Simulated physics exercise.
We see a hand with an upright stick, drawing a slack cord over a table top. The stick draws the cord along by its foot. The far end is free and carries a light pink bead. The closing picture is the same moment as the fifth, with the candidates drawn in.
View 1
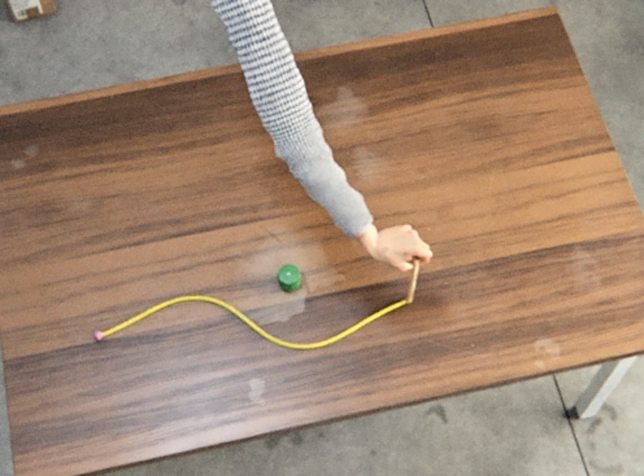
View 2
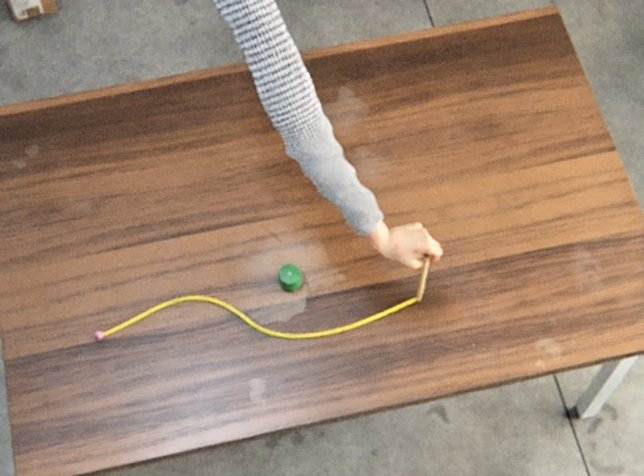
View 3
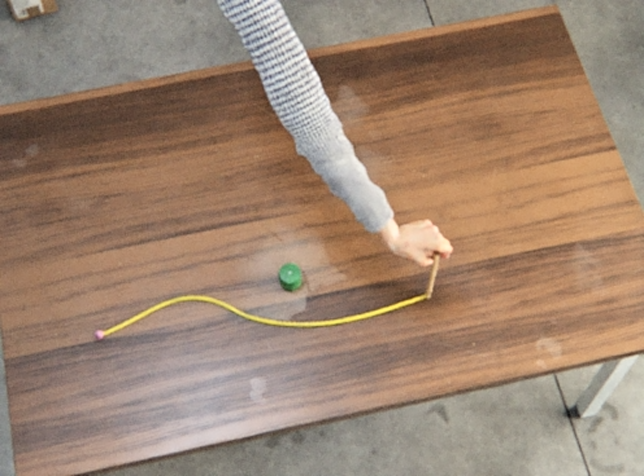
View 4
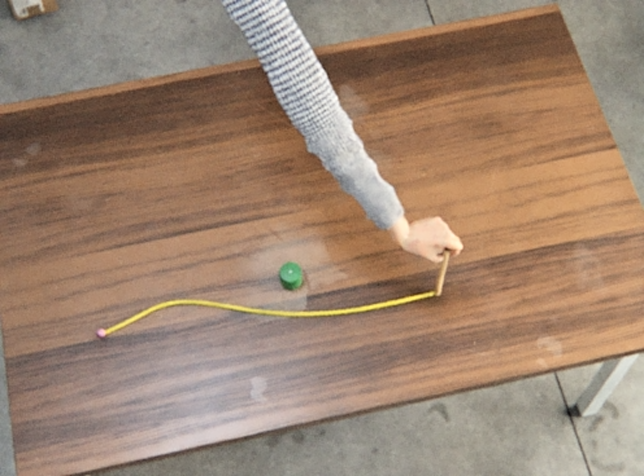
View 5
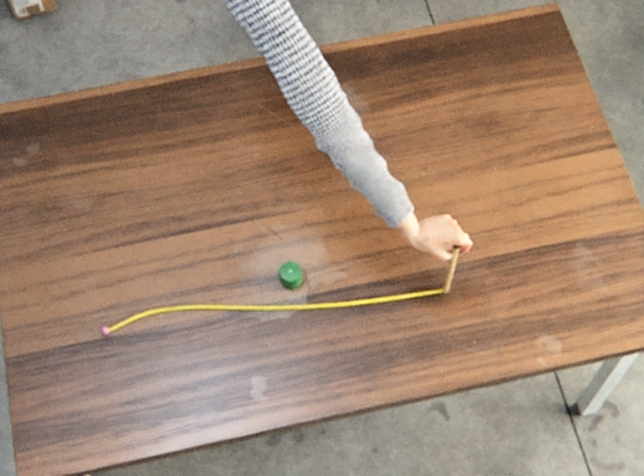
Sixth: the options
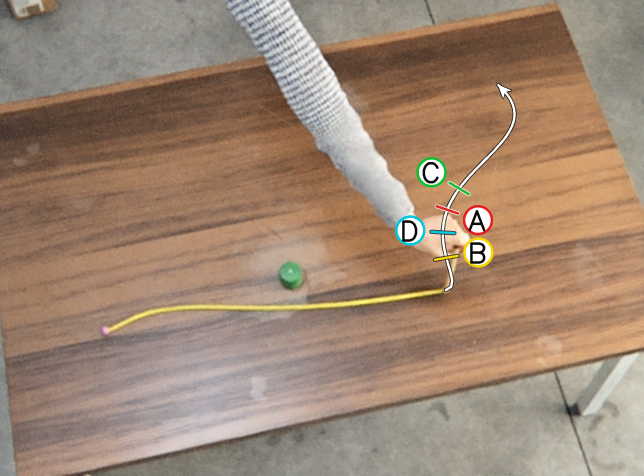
On a wooden table top, a hand in a grey knitted sleeve holds an upright stick at the right end of a wavy yellow cord, below and right of a small green pot. The stick moves steadily rightward, drawing the curves nearly flat, and lastly the pink-beaded left end shifts slightly.
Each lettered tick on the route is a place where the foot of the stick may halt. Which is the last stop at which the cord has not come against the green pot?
A is the last safe stop.
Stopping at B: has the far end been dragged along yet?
Yes.
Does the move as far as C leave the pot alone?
For that mark, no.
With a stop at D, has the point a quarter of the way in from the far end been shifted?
Yes.
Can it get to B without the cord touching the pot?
Yes.
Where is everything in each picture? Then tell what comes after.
Free end (98, 336); green pot (289, 278), in the first picture.
Free end (99, 335); green pot (290, 278), in the second picture.
Free end (100, 335); green pot (290, 277), in the third picture.
Free end (101, 333); green pot (291, 276), in the fourth picture.
Free end (105, 331); green pot (291, 275), in the fifth picture.
On the marked copy, A at (447, 210); B at (446, 258); C at (459, 189); D at (443, 233); the route from (446, 290) via (470, 176) to (498, 85).
With A. Early on, foot of the stick (448, 263), middle of the cord (284, 306), free end (115, 326).
Further on, foot of the stick (443, 234), middle of the cord (292, 303), free end (122, 323).
At the end, foot of the stick (447, 210), middle of the cord (305, 291), free end (138, 320); nothing has been touched.
As for the rest, B is safe but short; C brings the cord against the pot; D is safe but short.
